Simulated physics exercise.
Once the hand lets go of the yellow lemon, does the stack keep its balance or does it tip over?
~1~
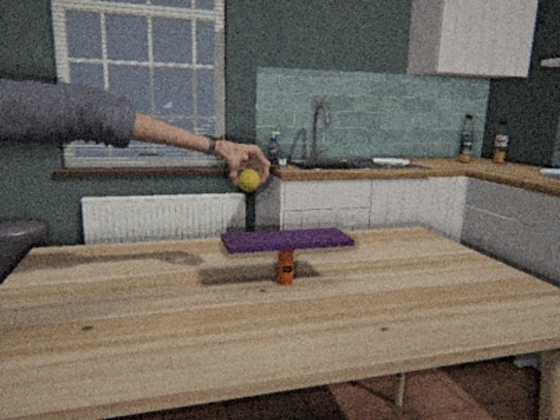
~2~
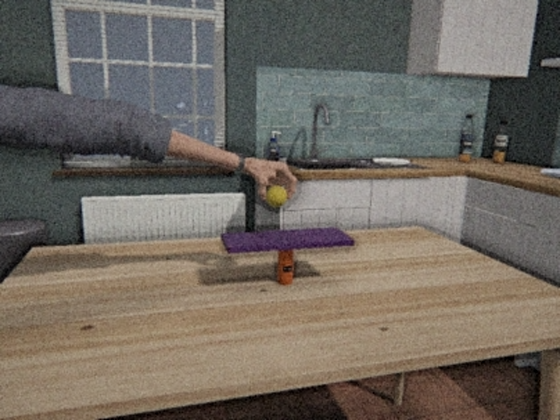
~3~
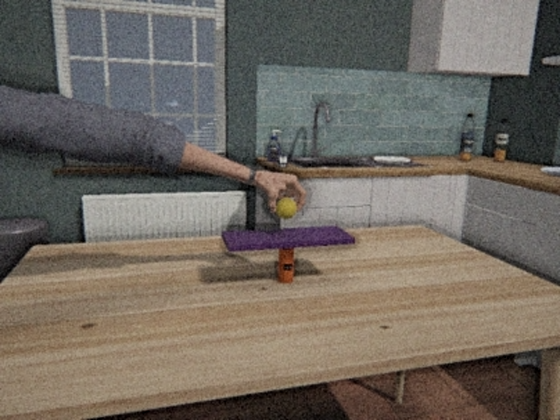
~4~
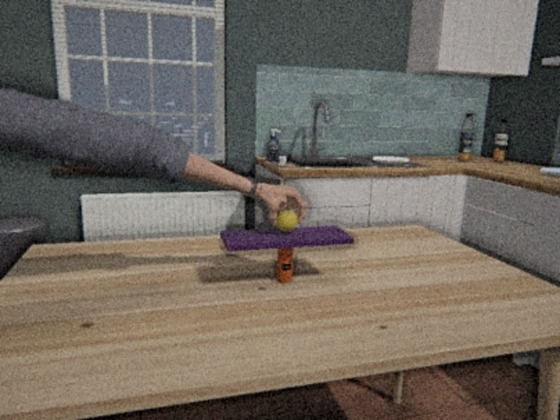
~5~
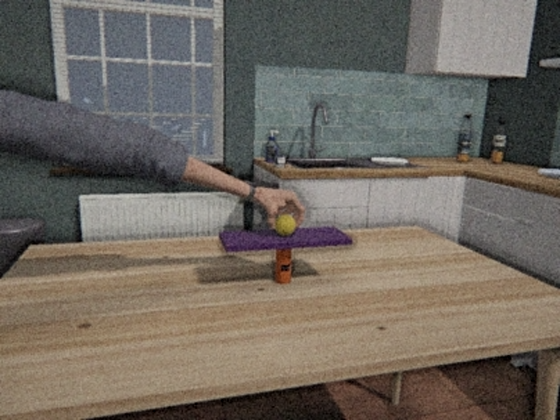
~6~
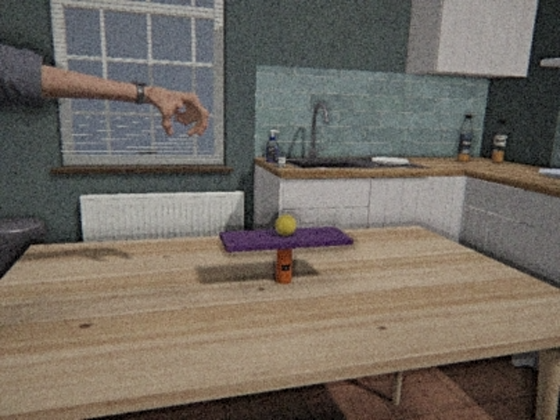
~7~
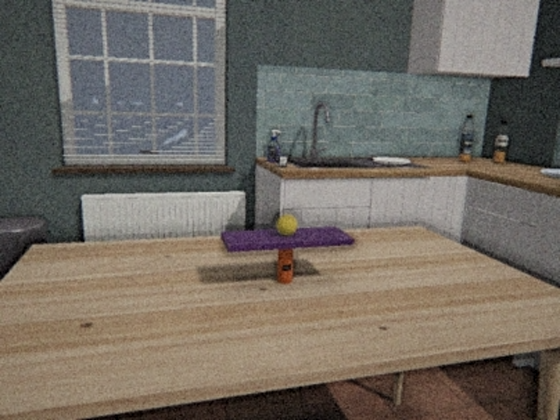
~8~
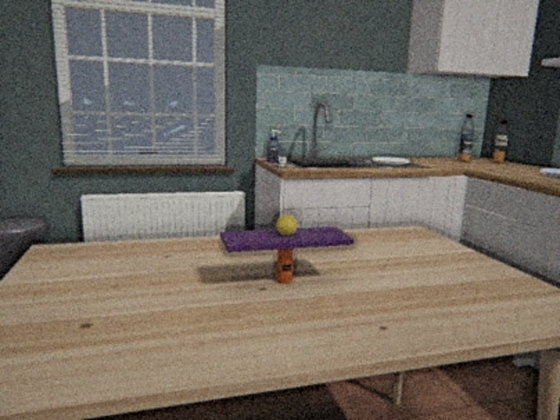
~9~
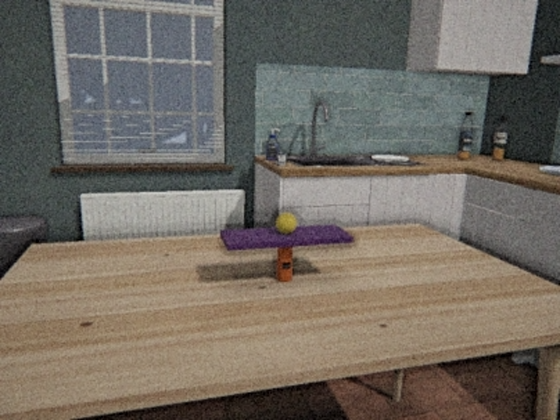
The stack keeps its balance, with the lemon resting on the middle of the purple board after the hand has gone.
